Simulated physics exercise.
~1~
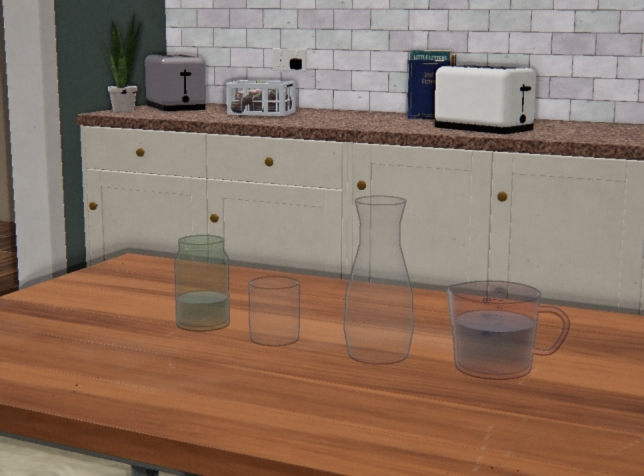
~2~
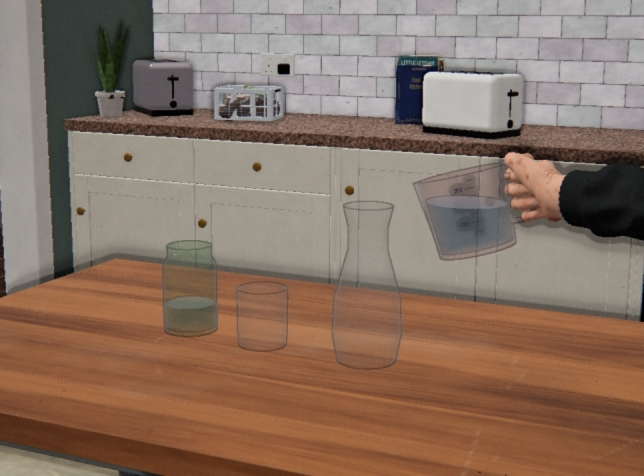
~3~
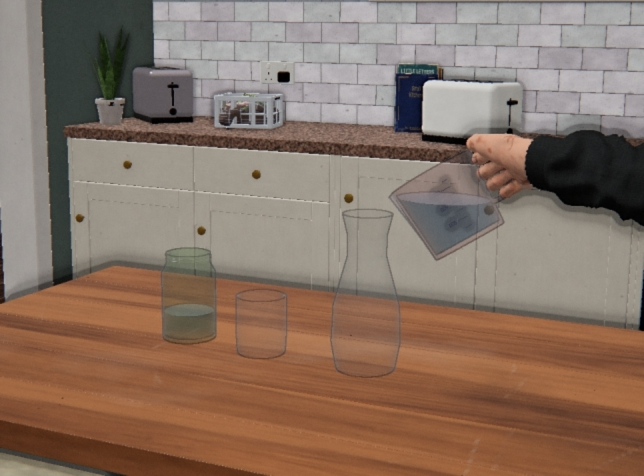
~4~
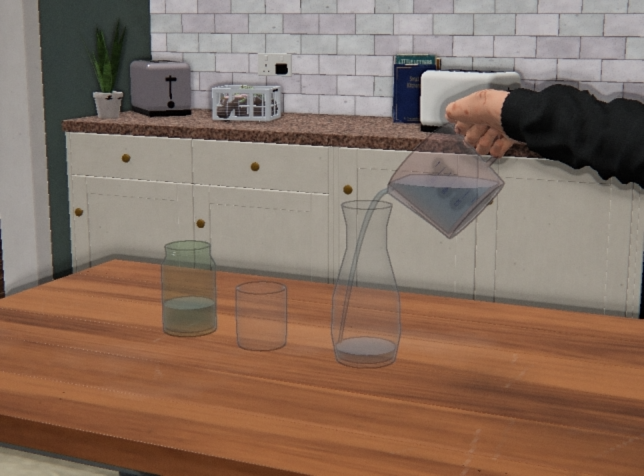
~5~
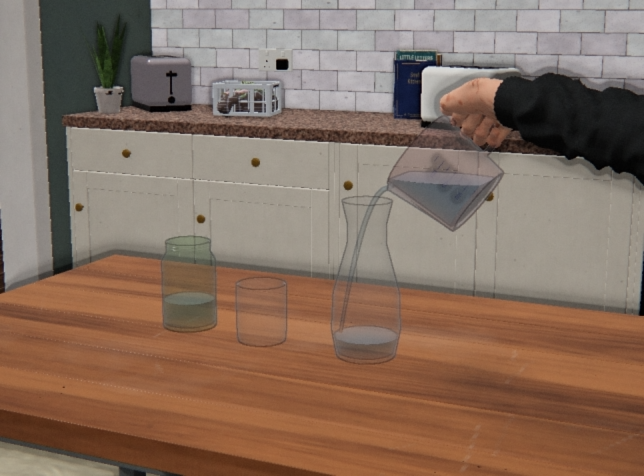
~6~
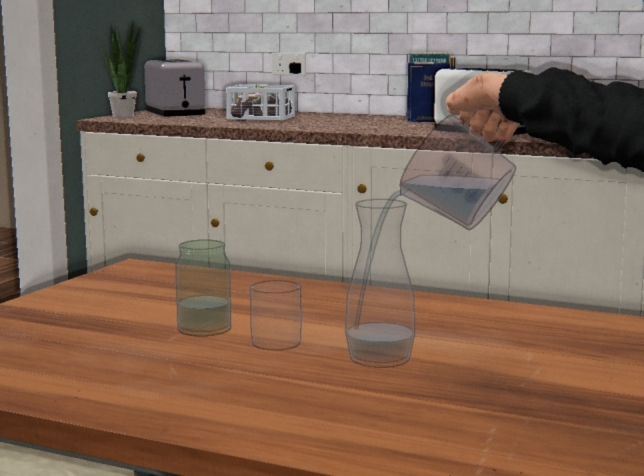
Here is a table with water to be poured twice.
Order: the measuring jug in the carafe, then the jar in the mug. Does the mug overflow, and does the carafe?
In order: The mug contains the lot. The carafe contains the lot.
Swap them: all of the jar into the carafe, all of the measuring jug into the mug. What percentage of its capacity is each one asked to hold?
The first one is at 20 per cent, the second at 160 per cent.
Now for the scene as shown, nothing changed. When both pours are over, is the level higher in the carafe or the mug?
The level ends higher in the right one.
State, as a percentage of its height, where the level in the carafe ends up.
Reading: Roughly 35 percent.
Soon after, the carafe is about a quarter full.
Later, the carafe is about a third full.
In the end, the mug is about two thirds full; the carafe is about a third full.
